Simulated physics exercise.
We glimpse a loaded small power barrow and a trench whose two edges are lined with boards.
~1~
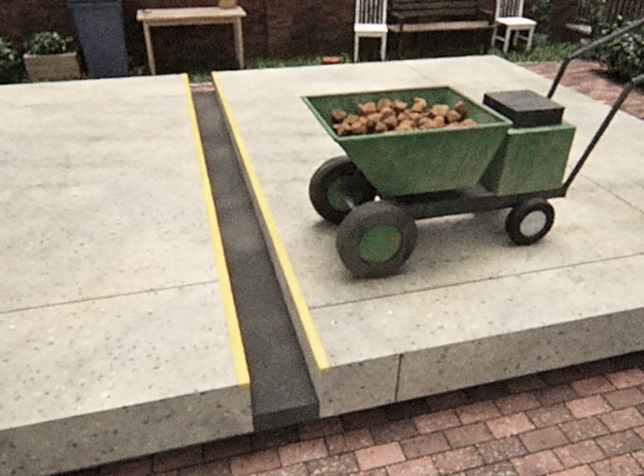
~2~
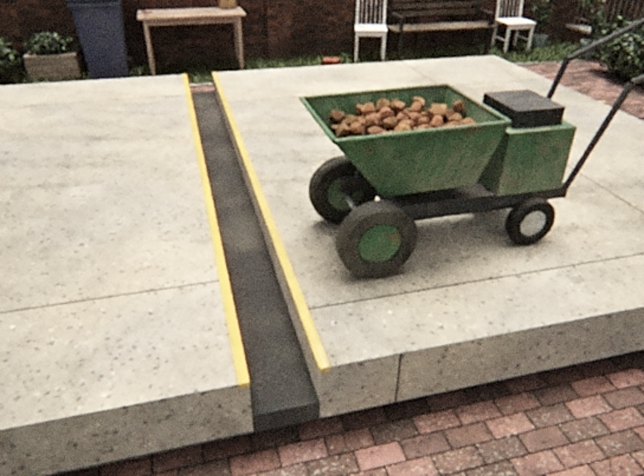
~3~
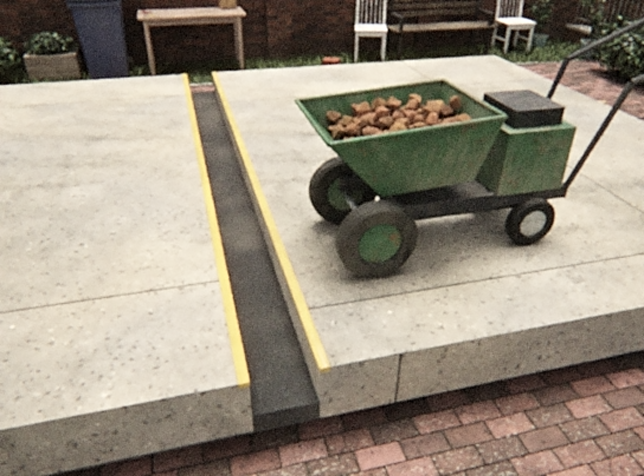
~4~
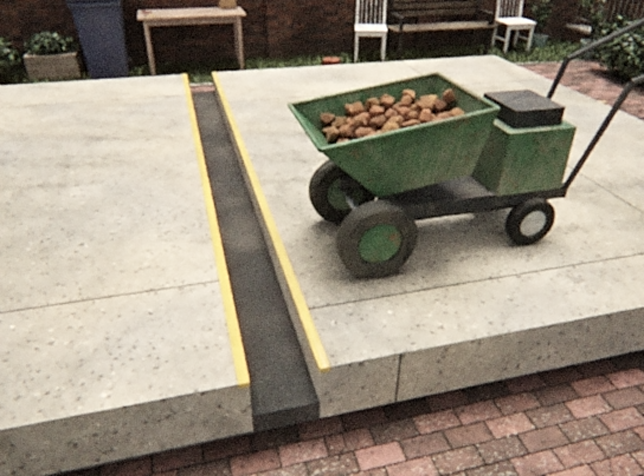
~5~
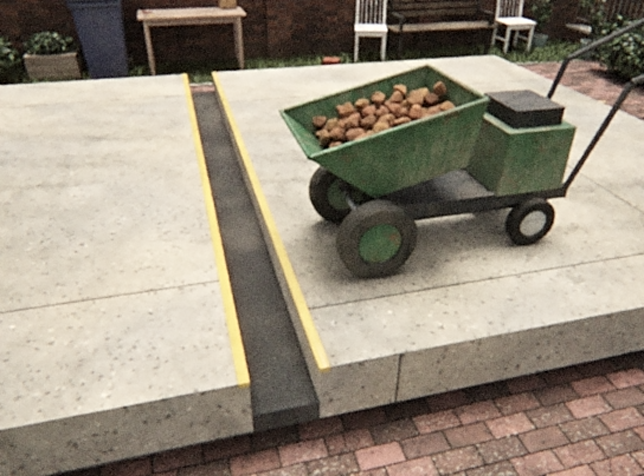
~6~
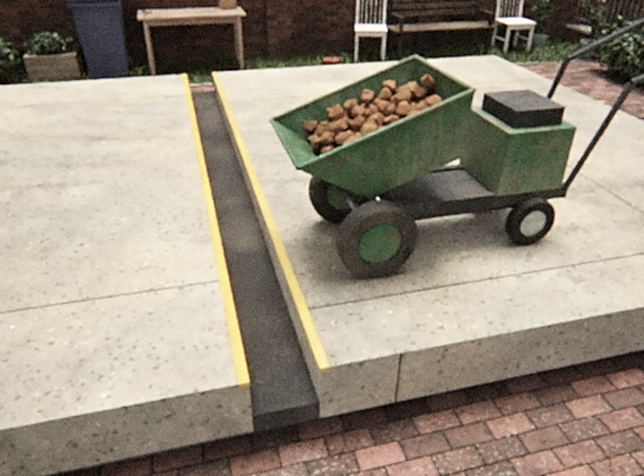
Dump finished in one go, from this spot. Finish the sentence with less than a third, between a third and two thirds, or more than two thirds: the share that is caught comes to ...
The share that is caught comes to between a third and two thirds.
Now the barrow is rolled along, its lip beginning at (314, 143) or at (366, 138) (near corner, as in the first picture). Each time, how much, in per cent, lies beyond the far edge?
About 50 % and about 10 %.
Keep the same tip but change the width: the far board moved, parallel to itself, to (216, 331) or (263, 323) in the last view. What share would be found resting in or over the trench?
Roughly 70 % and 0 %.
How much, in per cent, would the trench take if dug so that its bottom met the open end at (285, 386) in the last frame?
Estimate: Approx. 20 in a hundred.
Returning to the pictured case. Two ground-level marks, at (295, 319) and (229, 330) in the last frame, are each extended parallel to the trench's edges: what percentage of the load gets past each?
Result, first then second: 80 %, 30 %.
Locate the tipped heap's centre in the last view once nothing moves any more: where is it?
(232, 265).
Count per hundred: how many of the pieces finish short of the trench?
About 0 per cent.
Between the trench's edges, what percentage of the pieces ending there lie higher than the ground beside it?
About 10 per cent.
Just after the last frame, skip tipped steeply; every one in the skip.
A moment on, skip tipped right over; roughly two thirds in the skip; about a tenth in or heaped over the trench; about a tenth beyond it; just a few falling.
Further on, skip tipped right over; roughly a quarter in the skip; roughly a third in or heaped over the trench; roughly a third beyond it.
When it is over, skip tipped right over; roughly a quarter in the skip; roughly half in or heaped over the trench; roughly a third beyond it.
